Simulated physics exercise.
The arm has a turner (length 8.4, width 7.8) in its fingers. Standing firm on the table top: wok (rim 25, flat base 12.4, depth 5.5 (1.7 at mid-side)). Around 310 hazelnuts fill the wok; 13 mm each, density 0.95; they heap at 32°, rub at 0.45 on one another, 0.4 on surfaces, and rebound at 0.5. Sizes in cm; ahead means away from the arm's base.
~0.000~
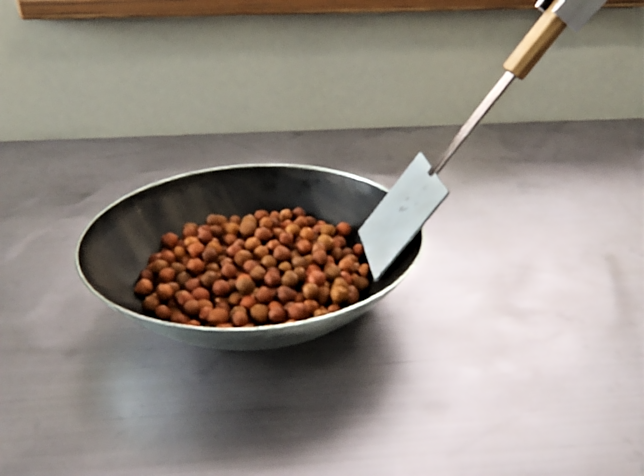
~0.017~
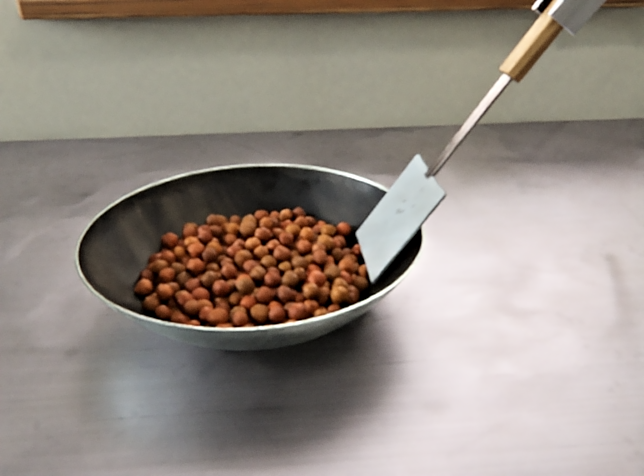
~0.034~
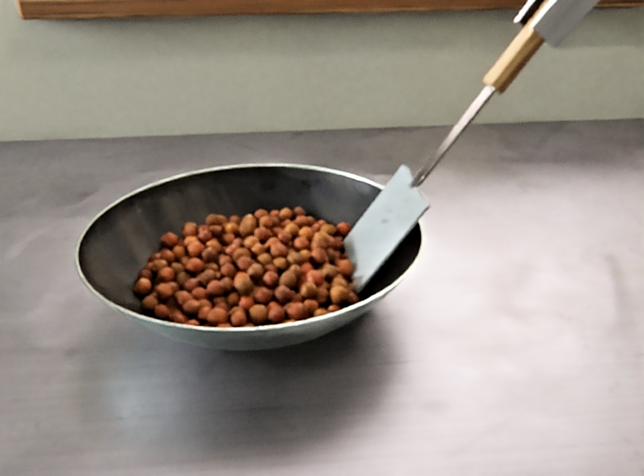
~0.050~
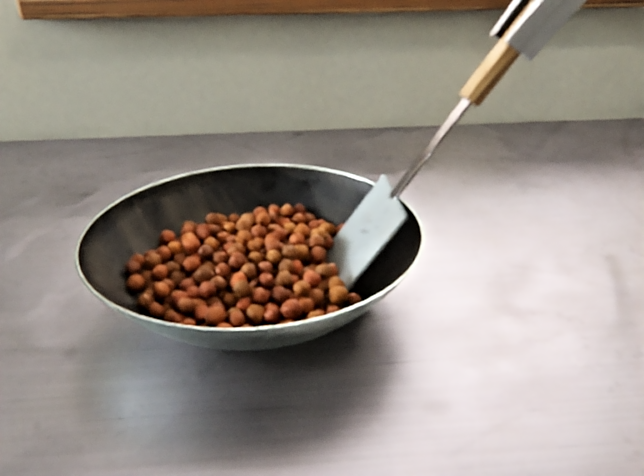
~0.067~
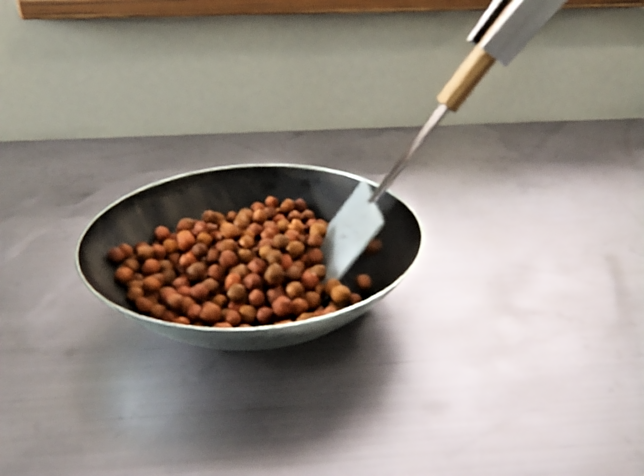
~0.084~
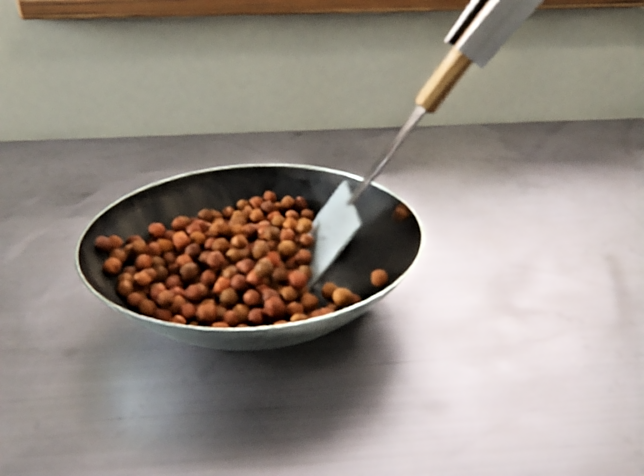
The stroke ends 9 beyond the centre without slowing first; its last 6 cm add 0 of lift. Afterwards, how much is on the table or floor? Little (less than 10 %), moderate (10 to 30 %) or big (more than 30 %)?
Answer: Big; more than 30 % of the hazelnuts finish on the table or floor.
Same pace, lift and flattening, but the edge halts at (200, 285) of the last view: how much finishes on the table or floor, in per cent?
Some 5 per cent.
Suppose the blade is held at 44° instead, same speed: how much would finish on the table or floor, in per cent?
In that case some 40 per cent.
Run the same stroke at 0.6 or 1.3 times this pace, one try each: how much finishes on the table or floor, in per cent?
Some 25 and 50 per cent.
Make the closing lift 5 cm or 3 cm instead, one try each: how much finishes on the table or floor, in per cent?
Some 35 and 40 per cent.
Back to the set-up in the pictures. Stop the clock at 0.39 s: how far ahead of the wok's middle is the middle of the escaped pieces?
Some 20 cm.
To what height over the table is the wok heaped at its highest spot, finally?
Roughly 5.0 cm.
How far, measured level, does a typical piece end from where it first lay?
Roughly 8 cm.
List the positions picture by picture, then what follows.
The first picture shows turner top edge at (434, 171), sloping 55°; upper third of the load around (260, 258), from x 145 to 365, top at y 215; 312 in the wok.
The second picture shows turner top edge at (431, 173), sloping 55°; upper third of the load around (260, 258), from x 145 to 365, top at y 215.
The third picture shows turner top edge at (416, 183), sloping 55°; upper third of the load around (263, 259), from x 145 to 360, top at y 215.
The fourth picture shows turner top edge at (395, 194), sloping 55°; upper third of the load around (257, 257), from x 135 to 355, top at y 210.
The fifth picture shows turner top edge at (373, 199), sloping 55°; upper third of the load around (242, 254), from x 115 to 370, top at y 205.
The sixth picture shows turner top edge at (352, 201), sloping 55°; upper third of the load around (233, 252), from x 105 to 400, top at y 200; 312 in the wok.
After 0.12 s, sloping 55°, highest piece 12 above the table; 311 in the wok, 1 on the blade or in flight.
After 0.17 s, sloping 55°, highest piece 16 above the table; 309 in the wok, 3 on the blade or in flight.
After 0.39 s, sloping 55°, highest piece 11 above the table; 179 in the wok, 57 on the table or floor, 76 on the blade or in flight.
After 1.44 s, sloping 55°, highest piece 5 above the table; 179 in the wok, 133 on the table or floor.
At rest, 179 in the wok, 133 on the table or floor. That is 43 % on the table or floor.
